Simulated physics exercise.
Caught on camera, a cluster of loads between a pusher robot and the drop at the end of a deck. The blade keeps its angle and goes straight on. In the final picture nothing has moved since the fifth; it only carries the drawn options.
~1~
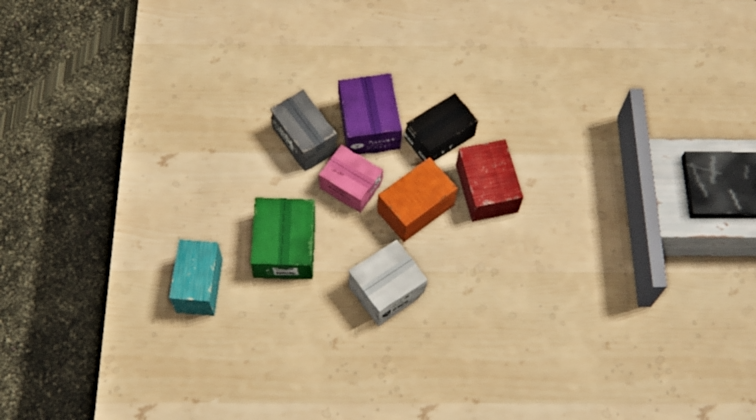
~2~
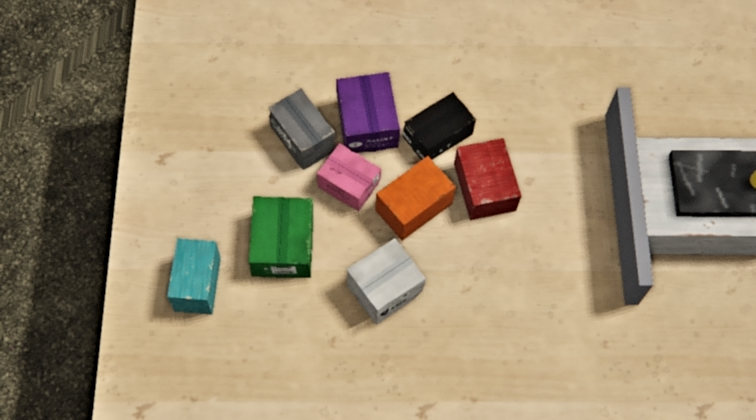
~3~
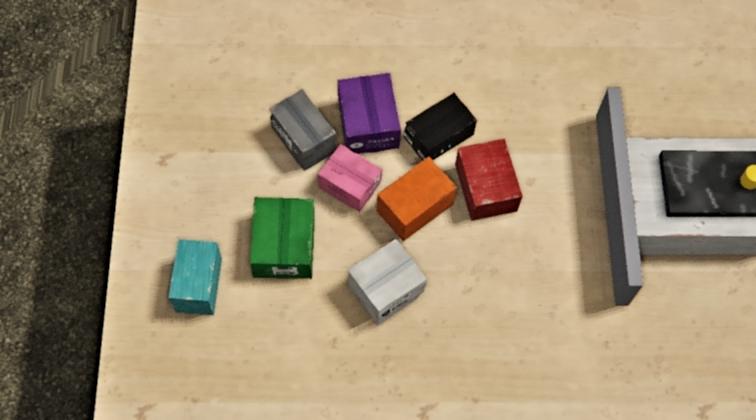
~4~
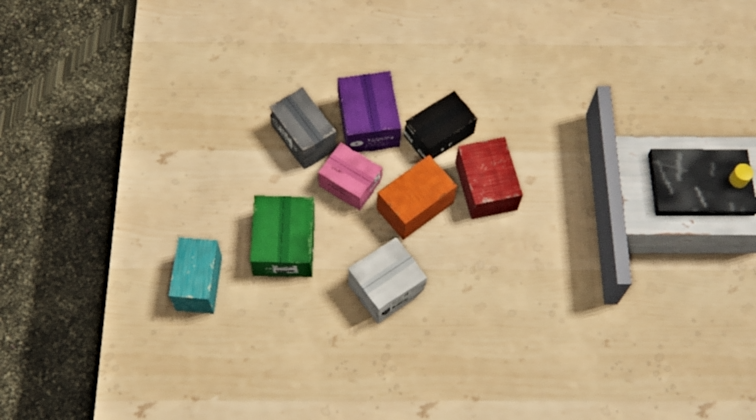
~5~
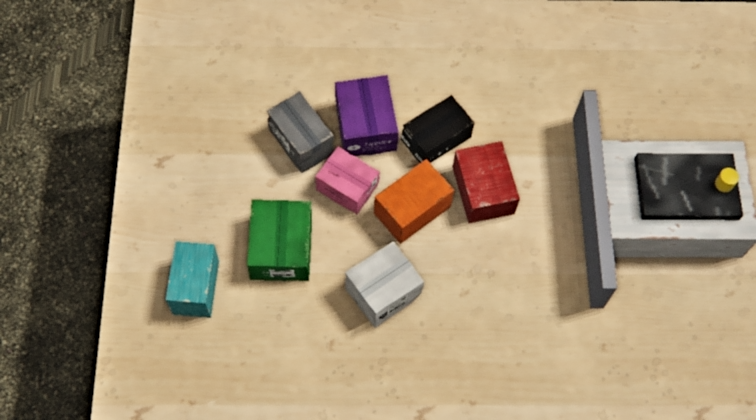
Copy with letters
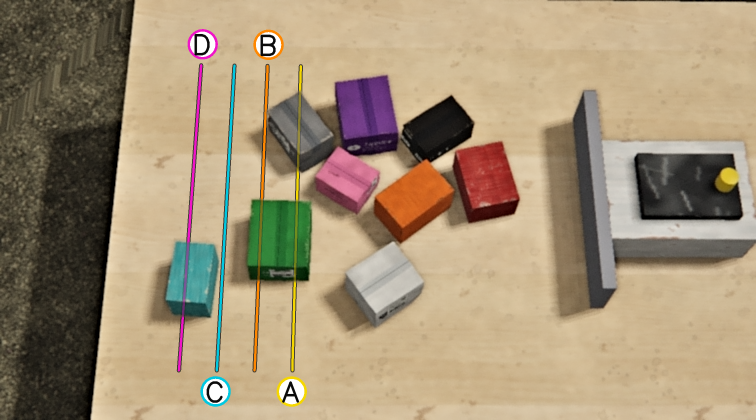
Nine small boxes in different colours sit clustered on a pale wooden deck seen from above, with a dark, rough floor beyond its left edge. Turquoise and green lie lower left, white below orange and pink, grey, purple and black along the top, and red at right. From the right, a pusher robot with a wide grey blade slides steadily left, its yellow knob coming into view, while the boxes stay put.
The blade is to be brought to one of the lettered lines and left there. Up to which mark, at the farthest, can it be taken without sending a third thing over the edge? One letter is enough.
Stop at C.
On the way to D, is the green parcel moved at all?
By then, yes.
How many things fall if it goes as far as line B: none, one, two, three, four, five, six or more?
The count is none.
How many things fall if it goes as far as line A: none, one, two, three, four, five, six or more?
In all, none.
On the marked copy, A at (297, 209); B at (262, 208); C at (226, 208); D at (191, 208).
Following C. Soon after the start, robot (546, 185); purple box (360, 116); black box (418, 124).
Later, robot (413, 184); turquoise crate (177, 285); grey parcel (190, 125).
In the end, robot (309, 183); grey parcel over the edge; turquoise crate over the edge; two fallen.
As for the rest, A is within the limit but short; B is within the limit but short; D drops four.
